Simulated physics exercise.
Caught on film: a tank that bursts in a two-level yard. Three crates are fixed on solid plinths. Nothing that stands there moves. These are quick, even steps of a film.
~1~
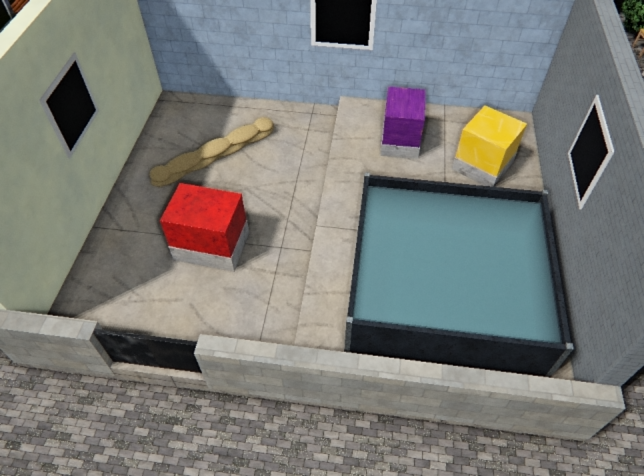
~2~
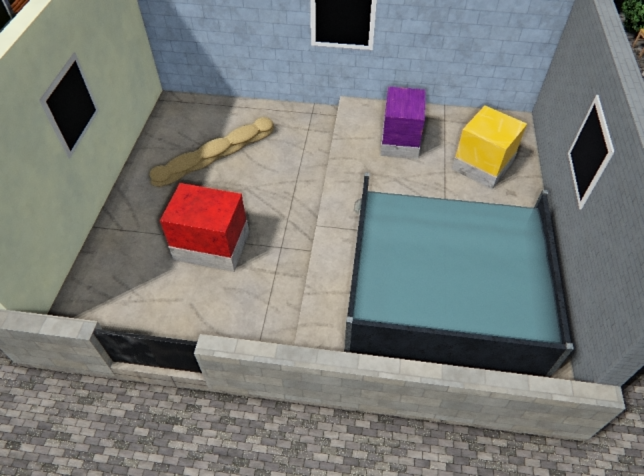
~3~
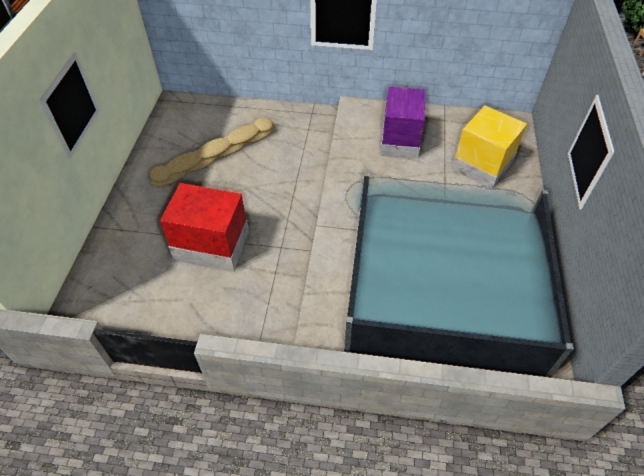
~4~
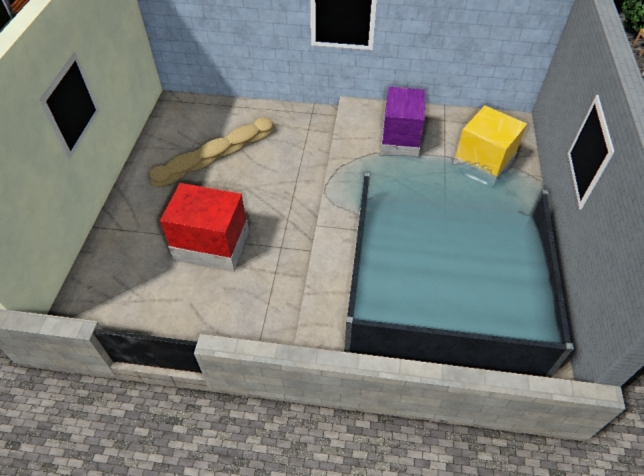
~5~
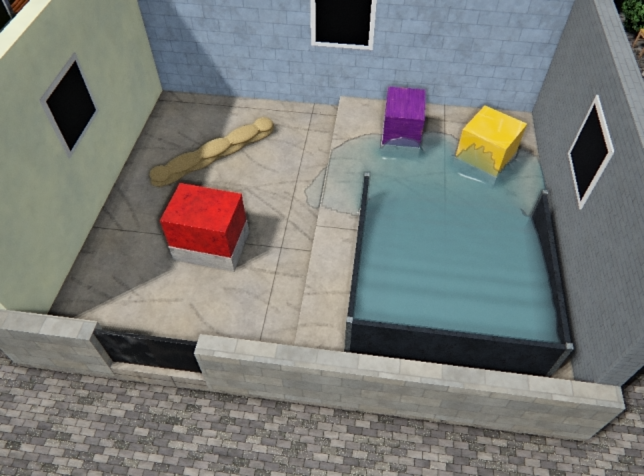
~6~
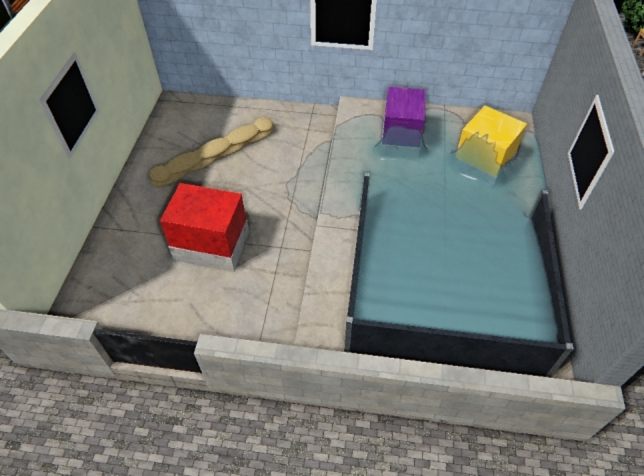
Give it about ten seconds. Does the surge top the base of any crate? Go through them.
One by one: The purple crate gets wet; the yellow crate gets wet; the red crate stays dry.
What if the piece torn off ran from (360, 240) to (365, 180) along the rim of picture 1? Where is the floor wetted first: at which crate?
It is the red one.
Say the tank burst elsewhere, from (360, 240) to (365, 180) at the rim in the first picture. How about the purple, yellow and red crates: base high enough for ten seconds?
Then: The purple one is spared, the yellow one escapes it, the red one ends up wet.
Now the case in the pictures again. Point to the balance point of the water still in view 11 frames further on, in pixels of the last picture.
I would point to (424, 194).
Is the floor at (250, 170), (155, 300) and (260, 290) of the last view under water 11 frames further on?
As listed: Covered, free of water, free of water.
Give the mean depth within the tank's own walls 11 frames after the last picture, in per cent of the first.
About 32 per cent.
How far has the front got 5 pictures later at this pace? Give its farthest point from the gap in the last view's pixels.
Roughly at (287, 104).
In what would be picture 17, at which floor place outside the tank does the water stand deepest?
I would point to (515, 114).
A moment on, water covers 35 % of the floor; the purple crate water round its plinth, the yellow crate water round its plinth, the red crate not reached.
Next, water covers 50 % of the floor; the purple crate water round its plinth, the yellow crate water round its plinth, the red crate not reached.
Then, water covers 75 % of the floor; the purple crate water round its plinth, the yellow crate water round its plinth, the red crate water round its plinth.
Later, water covers 90 % of the floor; the purple crate water round its plinth, the yellow crate water round its plinth, the red crate water round its plinth.
In the end, water covers 90 % of the floor; the purple crate was topped, the yellow crate was topped, the red crate stayed above the water.
